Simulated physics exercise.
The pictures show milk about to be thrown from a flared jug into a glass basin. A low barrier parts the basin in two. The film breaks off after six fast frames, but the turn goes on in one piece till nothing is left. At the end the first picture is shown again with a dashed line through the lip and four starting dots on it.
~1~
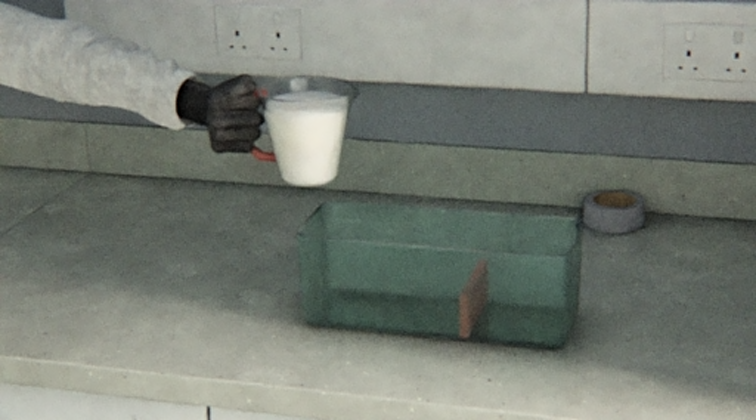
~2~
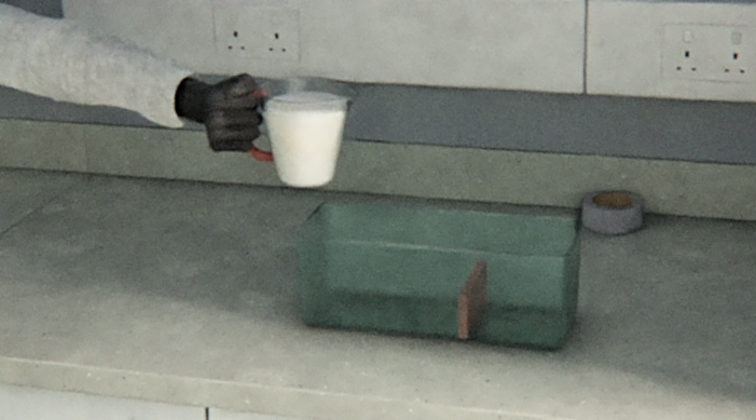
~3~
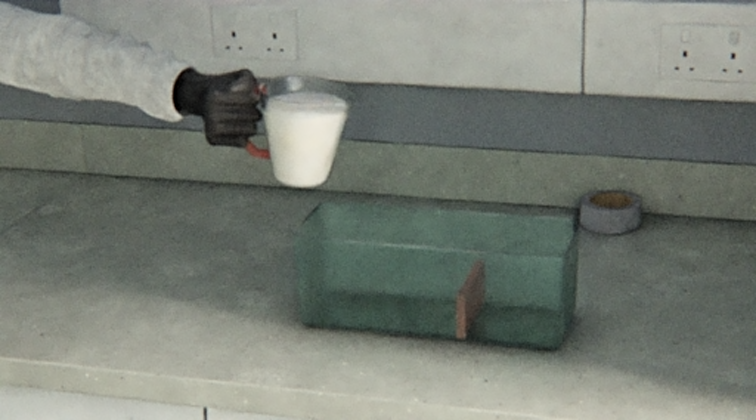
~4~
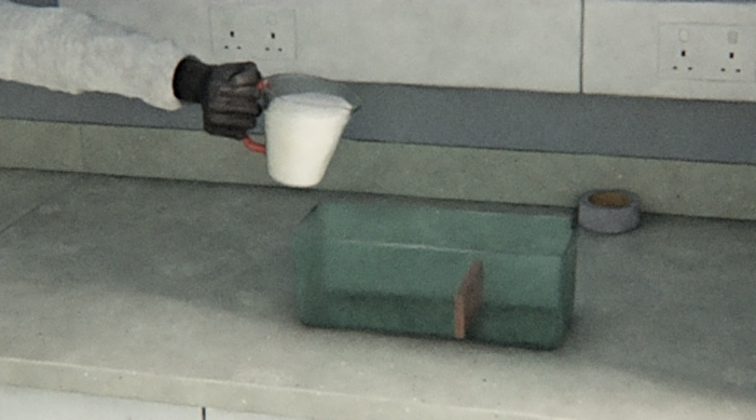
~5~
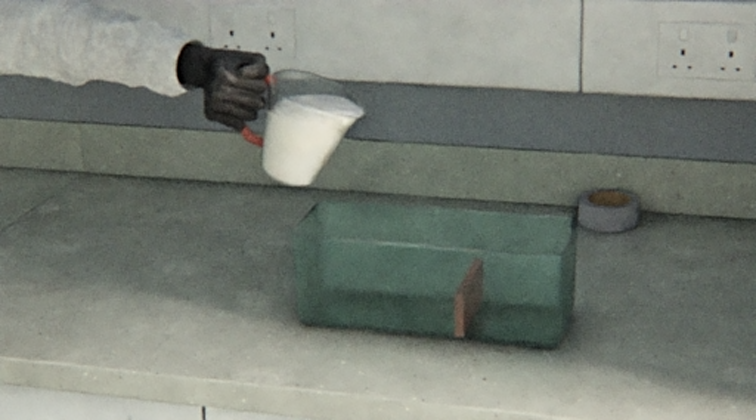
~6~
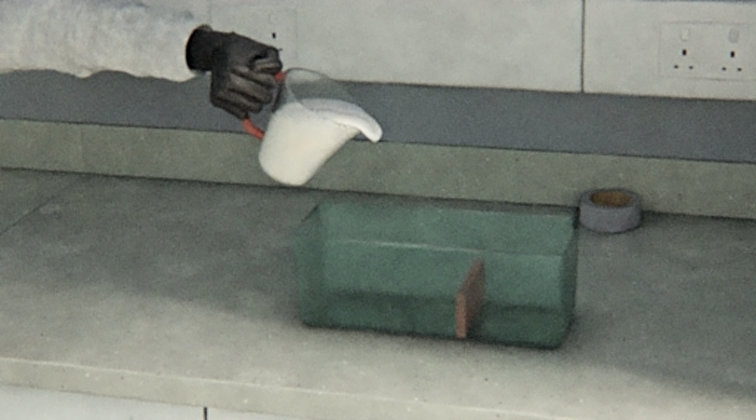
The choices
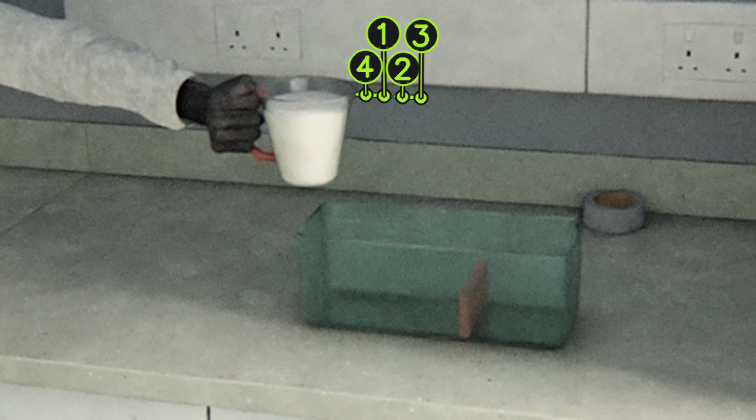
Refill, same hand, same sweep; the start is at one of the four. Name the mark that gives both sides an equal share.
I would pick dot 3.
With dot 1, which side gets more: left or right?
The left side.
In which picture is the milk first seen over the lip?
In picture 6.
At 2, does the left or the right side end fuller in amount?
More ends on the left.
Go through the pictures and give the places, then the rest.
The first frame shows upright, lip at (357, 94); basin from (305, 321) to (567, 347); top of the wall at (474, 276); nothing has left yet.
The second frame shows upright, lip at (356, 96); nothing has left yet.
The third frame shows tipped about 6°, lip at (357, 100); nothing has left yet.
The fourth frame shows tipped about 13°, lip at (360, 107); nothing has left yet.
The fifth frame shows tipped about 22°, lip at (364, 116); nothing has left yet.
The sixth frame shows tipped about 32°, lip at (369, 129); milk is over the lip, down to (375, 137).
On the marked copy, 1 at (384, 95); 2 at (402, 96); 3 at (420, 97); 4 at (365, 94).
If 1 is chosen, about 96 % ends left of the wall and 3 % right of it.
If 2 is chosen, about 85 % ends left of the wall and 14 % right of it.
If 3 is chosen, about 49 % ends left of the wall and 51 % right of it.
If 4 is chosen, about 97 % ends left of the wall and 2 % right of it.
